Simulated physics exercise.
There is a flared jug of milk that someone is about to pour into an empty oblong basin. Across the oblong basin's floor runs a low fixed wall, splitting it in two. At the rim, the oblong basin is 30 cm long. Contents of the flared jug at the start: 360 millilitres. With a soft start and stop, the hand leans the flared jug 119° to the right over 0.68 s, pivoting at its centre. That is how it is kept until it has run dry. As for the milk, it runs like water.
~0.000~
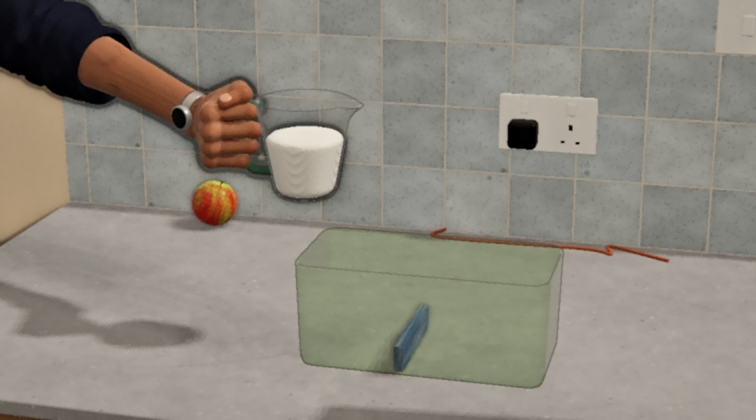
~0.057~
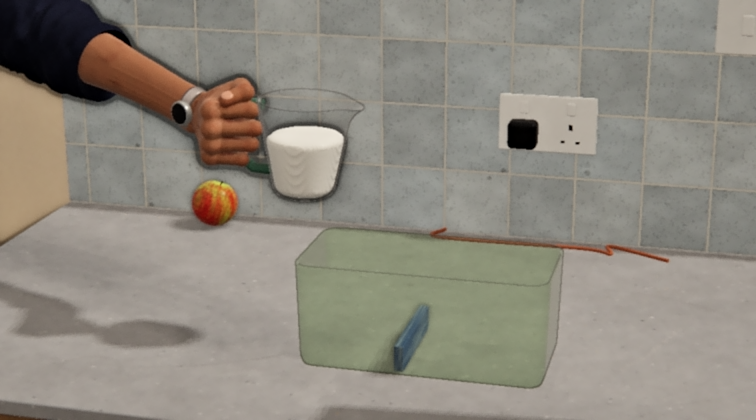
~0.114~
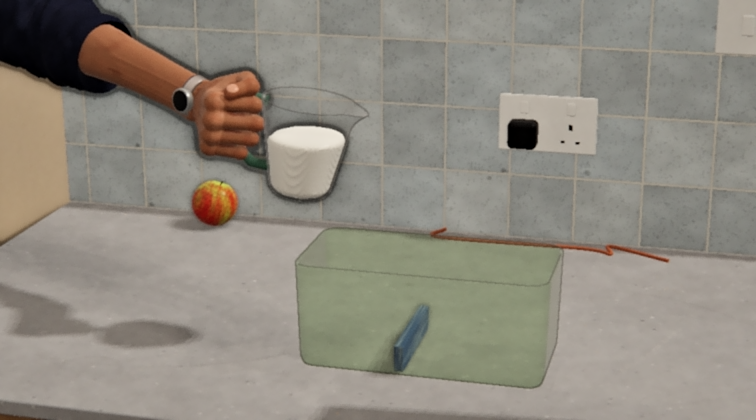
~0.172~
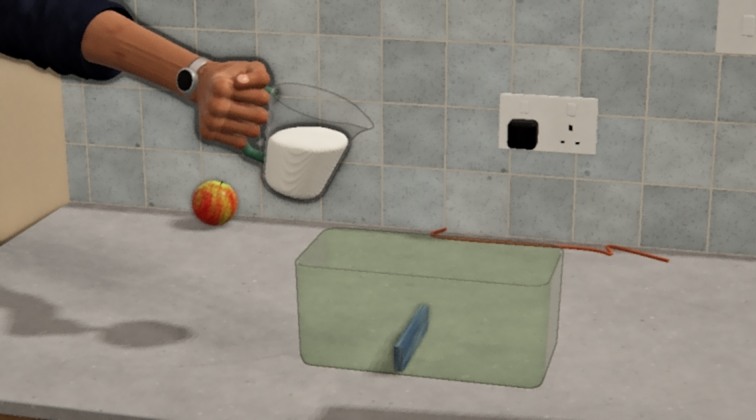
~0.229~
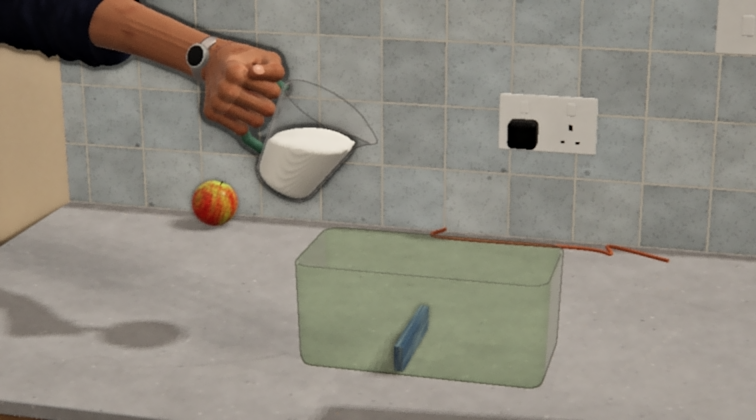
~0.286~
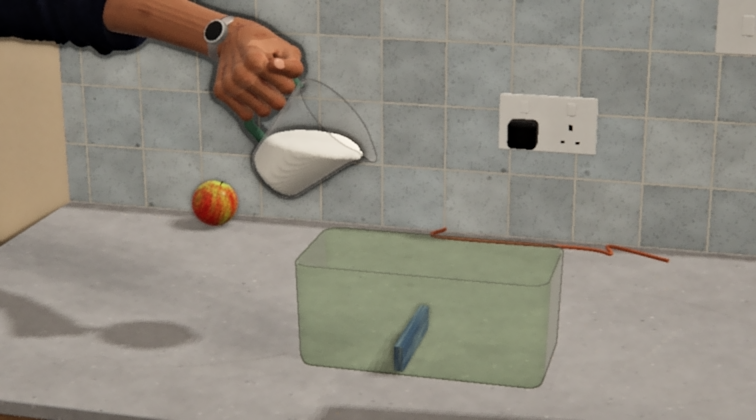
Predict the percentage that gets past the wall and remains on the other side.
The other side holds about 12 % in the end.
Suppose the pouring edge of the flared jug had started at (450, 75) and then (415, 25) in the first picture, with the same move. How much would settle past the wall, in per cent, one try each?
80 per cent first, 80 per cent second.
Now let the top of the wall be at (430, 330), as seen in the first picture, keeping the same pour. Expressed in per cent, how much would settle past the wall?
In that case, some 10 percent.
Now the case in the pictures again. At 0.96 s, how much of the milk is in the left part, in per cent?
Reading: Approx. 86 per cent.
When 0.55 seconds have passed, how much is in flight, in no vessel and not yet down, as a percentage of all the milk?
I'd say close to 28 per cent.
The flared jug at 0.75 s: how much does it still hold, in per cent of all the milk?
About 1 per cent.
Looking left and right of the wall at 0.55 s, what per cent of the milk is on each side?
About 32 % left, 1 % right.
After 0.55 s the tilt is 109° and 38 per cent is still to pour, 33 is left of the wall and 1 right of it.
After 0.75 s the tilt is 119° and 1 per cent is still to pour, 91 is left of the wall and 4 right of it.
After 0.96 s the tilt is 119° and 0 per cent is still to pour, 87 is left of the wall and 10 right of it.
After 1.18 s the tilt is 119° and 0 per cent is still to pour, 85 is left of the wall and 12 right of it.
In the end 85 per cent lies left of the wall, 12 right of it and 3 outside.
